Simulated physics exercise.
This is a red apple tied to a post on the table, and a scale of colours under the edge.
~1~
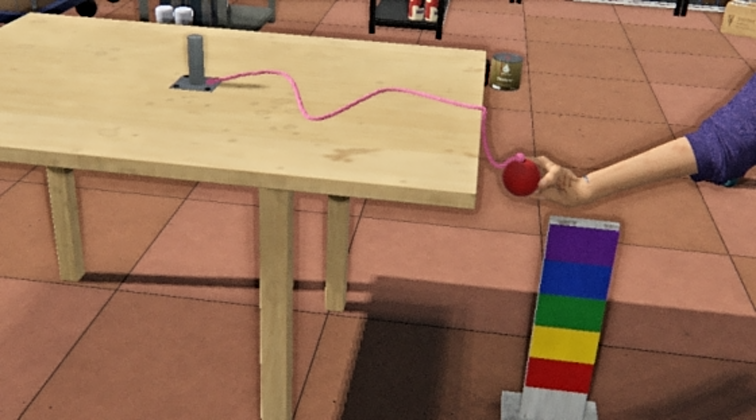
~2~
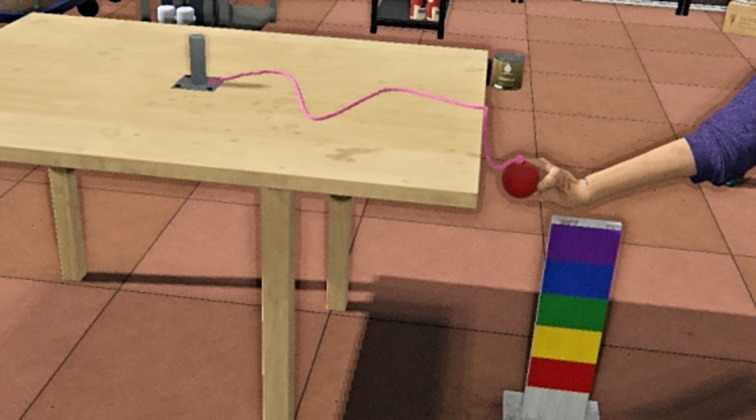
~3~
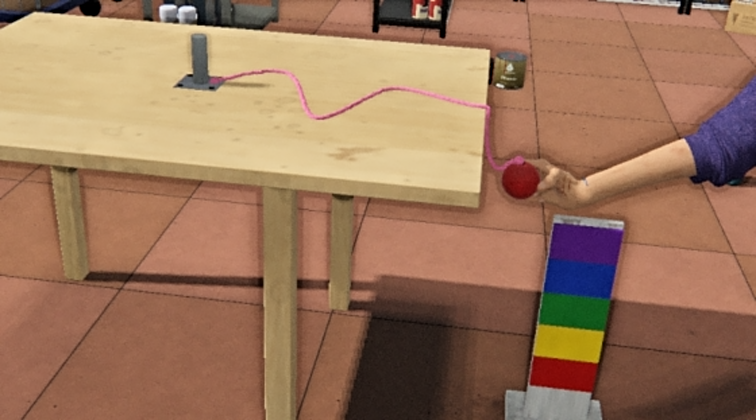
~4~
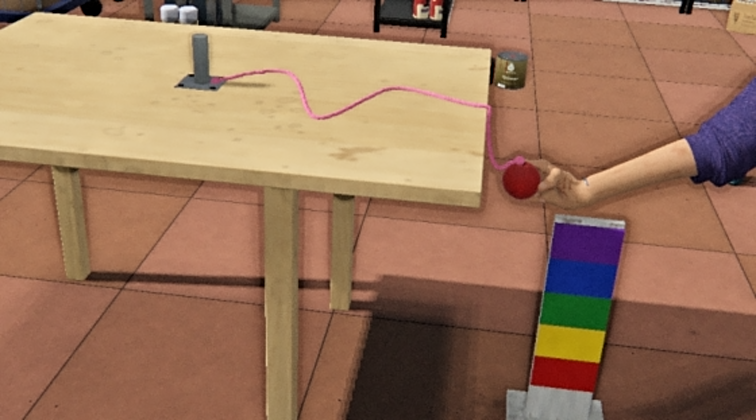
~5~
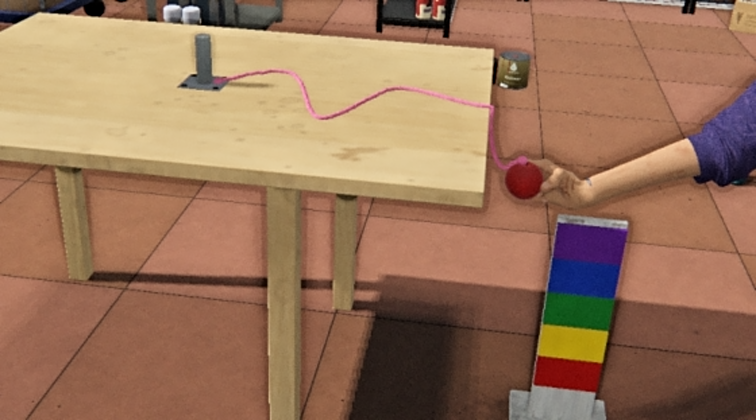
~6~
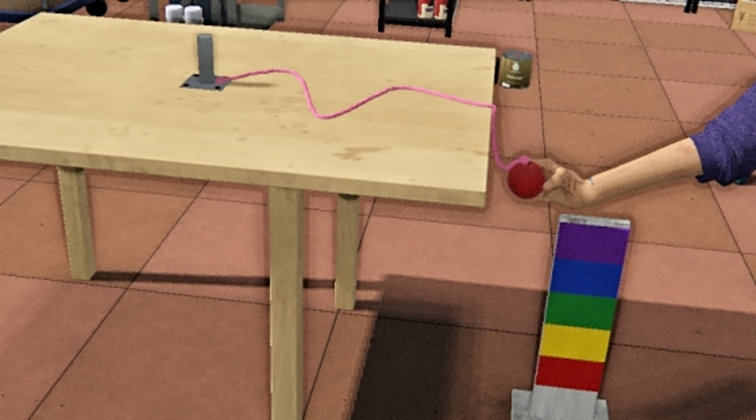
In a room with a reddish tiled floor, a pale wooden table is seen from slightly above. A pink cord winds from a grey post on the tabletop over the right edge to a round red object held in fingertips, above an upright scale banded purple, blue, green, yellow and red. The hand keeps its hold and the cord stays slack, while the view drifts very slightly.
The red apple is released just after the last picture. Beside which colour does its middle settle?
Its centre hangs level with the red band.
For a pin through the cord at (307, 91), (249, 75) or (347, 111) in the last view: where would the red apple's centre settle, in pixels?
About (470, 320), (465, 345) and (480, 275).
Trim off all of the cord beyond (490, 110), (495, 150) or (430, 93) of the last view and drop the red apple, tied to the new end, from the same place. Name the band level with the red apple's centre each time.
It would be green; yellow; purple.
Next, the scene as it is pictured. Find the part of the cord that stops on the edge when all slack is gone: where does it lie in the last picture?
The one at (358, 105).
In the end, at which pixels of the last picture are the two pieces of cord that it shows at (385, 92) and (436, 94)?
The first at (487, 165), the second at (480, 220).
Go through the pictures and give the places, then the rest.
Red apple (521, 177); purple (582, 247); blue (576, 281); green (570, 314); yellow (564, 346); red (559, 376), in the first picture.
Red apple (521, 179); cord through (252, 73) (298, 90) (328, 117) (384, 91) (471, 106), in the second picture.
Red apple (521, 180), in the third picture.
Red apple (521, 180); cord through (255, 73) (301, 89) (331, 116) (387, 90) (474, 105), in the fourth picture.
Red apple (524, 180), in the fifth picture.
Red apple (526, 179); cord through (260, 73) (306, 89) (336, 115) (392, 89) (479, 105), in the sixth picture.
Early on, apple near (466, 347); level with red.
Midway, apple near (462, 355); level with red.
Finally, apple near (465, 359); level with red. Its middle rests at the red band.
